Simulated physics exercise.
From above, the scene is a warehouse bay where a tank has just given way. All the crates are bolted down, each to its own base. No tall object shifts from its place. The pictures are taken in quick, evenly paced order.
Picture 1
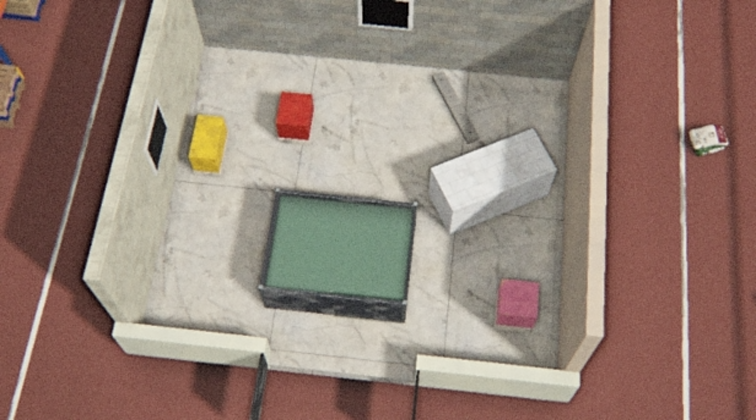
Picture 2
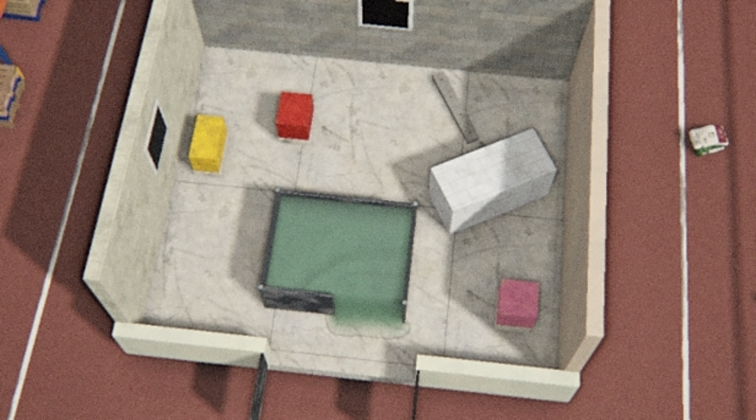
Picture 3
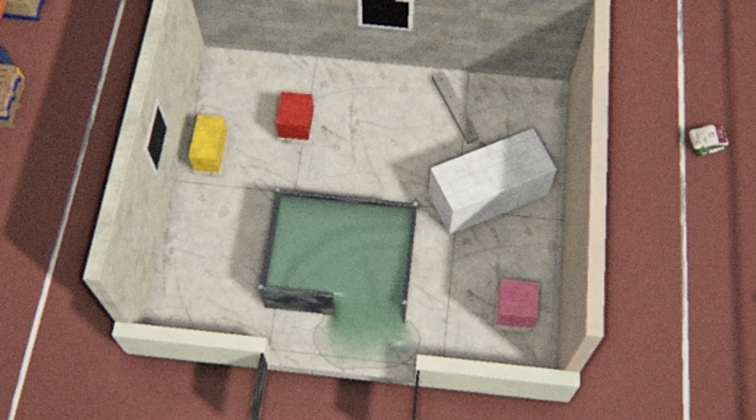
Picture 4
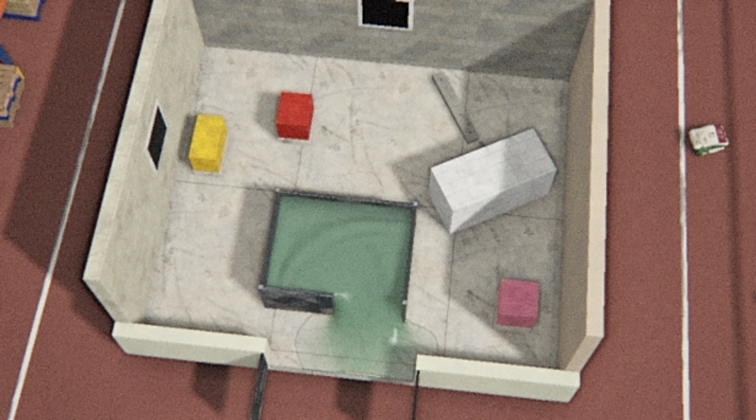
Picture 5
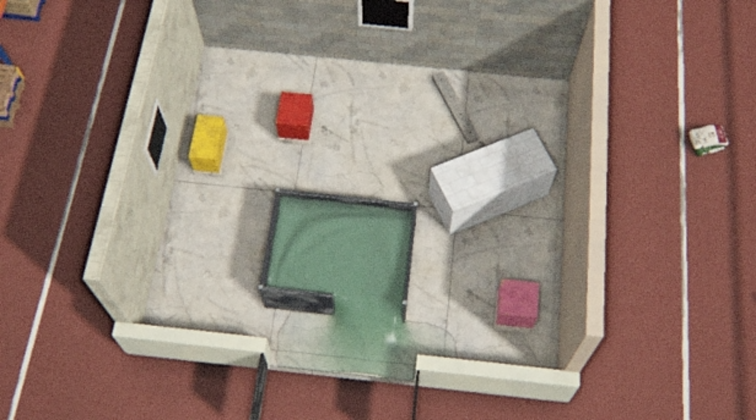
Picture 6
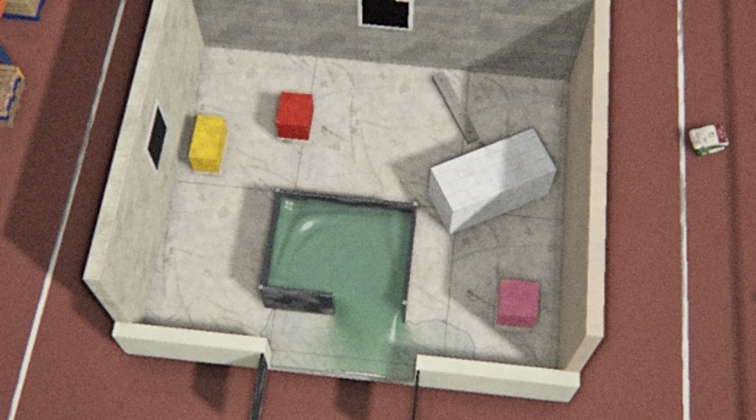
To begin with, a dark-walled tank of green water sits whole in a roofless bay among red, yellow, pink and pale grey blocks. Then part of its front wall opens at the right, and water pours out, spreading across the floor toward the doorway while the blocks stay still.
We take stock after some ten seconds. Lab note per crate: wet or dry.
Result - red crate: Dry; yellow crate: Dry; pink crate: Dry.
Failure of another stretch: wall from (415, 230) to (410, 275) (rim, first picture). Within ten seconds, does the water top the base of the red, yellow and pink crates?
Going through them, the red crate is never reached, the yellow crate is never reached and the pink crate gets reached.
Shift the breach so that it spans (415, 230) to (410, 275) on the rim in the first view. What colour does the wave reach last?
It's the one in yellow.
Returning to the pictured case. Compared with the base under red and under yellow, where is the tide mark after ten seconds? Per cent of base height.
Peak levels: Approx. 0 % then 0 %.
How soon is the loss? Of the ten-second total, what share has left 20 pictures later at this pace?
Roughly 70 %.
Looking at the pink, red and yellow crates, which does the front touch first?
That one is the crate marked pink.
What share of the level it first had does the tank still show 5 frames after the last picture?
Estimate: Close to 62 %.
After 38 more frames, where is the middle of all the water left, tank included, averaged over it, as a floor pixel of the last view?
Somewhere near (383, 274).
A moment on, water covers 10 % of the floor; the red crate not reached, the yellow crate not reached, the pink crate water round its plinth.
Next, water covers 10 % of the floor; the red crate not reached, the yellow crate not reached, the pink crate water round its plinth.
Then, water covers 15 % of the floor; the red crate not reached, the yellow crate not reached, the pink crate water round its plinth.
Later, water covers 20 % of the floor; the red crate not reached, the yellow crate not reached, the pink crate water round its plinth.
In the end, water covers 30 % of the floor; the red crate stayed above the water, the yellow crate stayed above the water, the pink crate stayed above the water.
